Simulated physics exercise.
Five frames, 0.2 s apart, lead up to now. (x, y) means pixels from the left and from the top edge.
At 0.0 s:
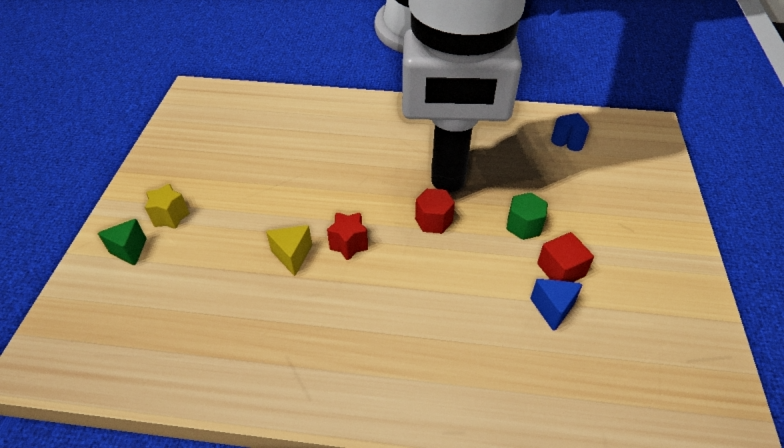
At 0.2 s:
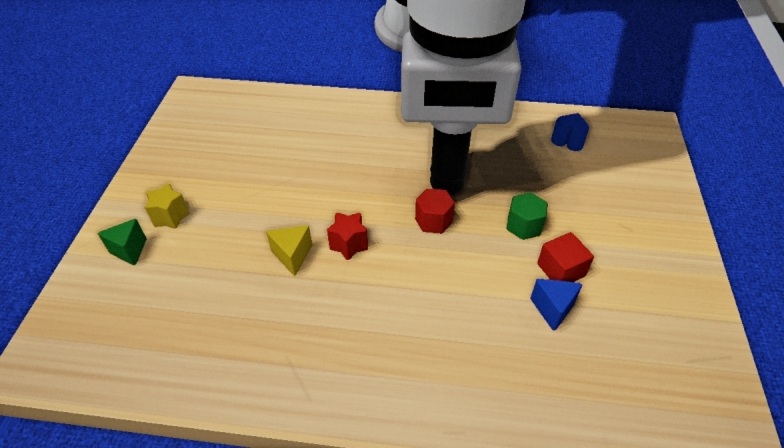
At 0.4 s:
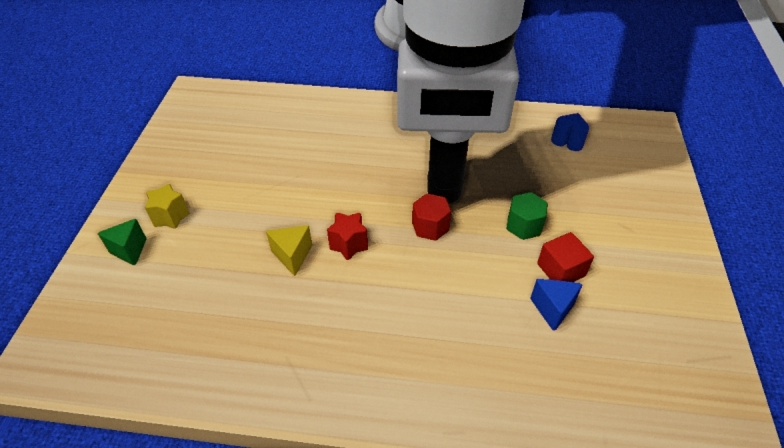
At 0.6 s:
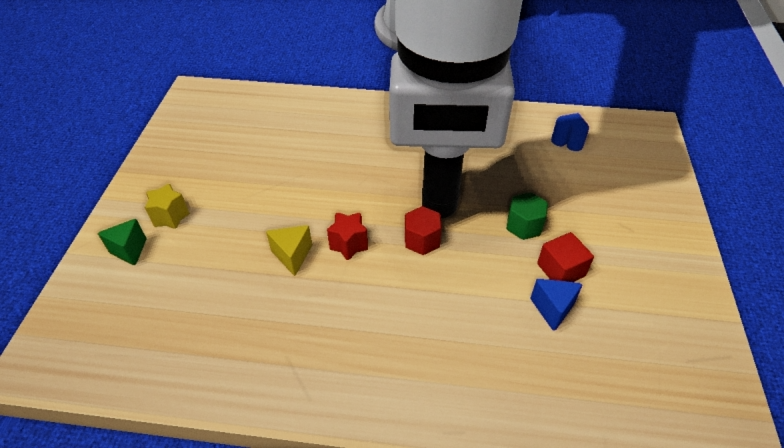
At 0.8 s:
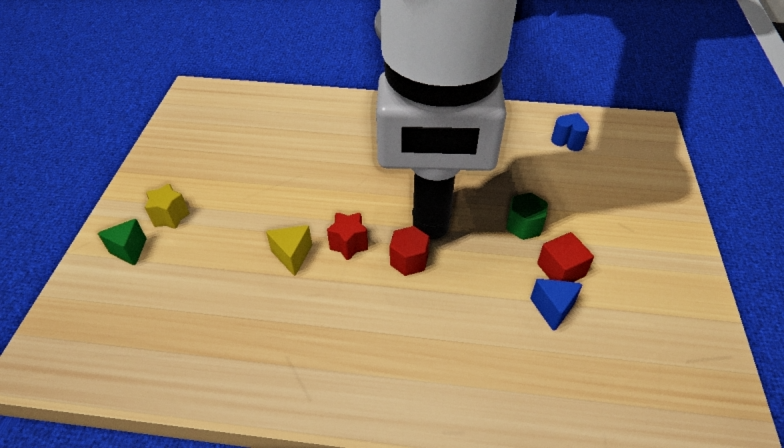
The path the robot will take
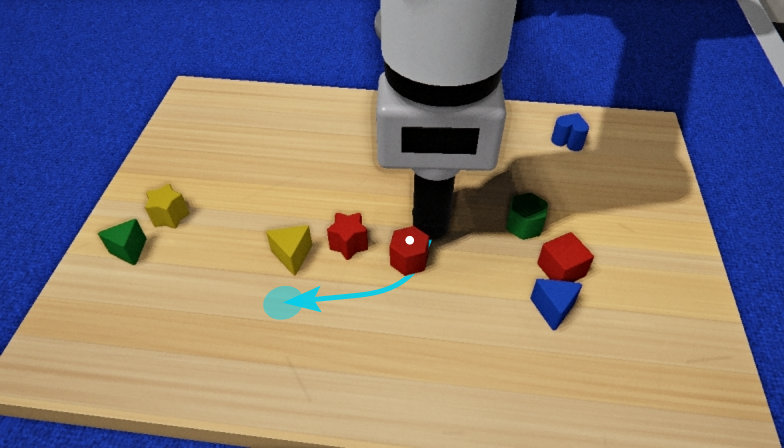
In this clip, a robot arm with a black post stands behind a red hexagonal block on a wooden board, then moves toward the viewer and slightly left, pushing the block while the other coloured blocks stay still.
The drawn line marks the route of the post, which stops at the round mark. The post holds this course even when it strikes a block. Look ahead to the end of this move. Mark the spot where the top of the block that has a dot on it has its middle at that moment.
I'd place it at (337, 313), taking the centre of its top.
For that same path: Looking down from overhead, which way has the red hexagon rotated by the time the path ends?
It spins anti-clockwise.
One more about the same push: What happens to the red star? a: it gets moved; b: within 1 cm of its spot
It's b.
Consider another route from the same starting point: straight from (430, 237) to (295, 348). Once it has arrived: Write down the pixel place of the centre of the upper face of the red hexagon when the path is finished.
The point I'd pick in the picture is (333, 346).
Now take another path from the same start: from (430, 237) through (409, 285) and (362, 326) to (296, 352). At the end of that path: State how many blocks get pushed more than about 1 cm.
The push will move one block.
The line goes from (430, 237) over (405, 279) and (347, 296) to (283, 302); the dot is on the red hexagon.
On the path given first. One third of the way, post (405, 270); red hexagon (376, 284), turned 15° clockwise.
Two thirds of the way, post (345, 286); red hexagon (339, 312), turned 40° anticlockwise.
At the end, post (281, 292); yellow triangular block unmoved; red star unmoved; red hexagon (337, 313), turned 45° anticlockwise.
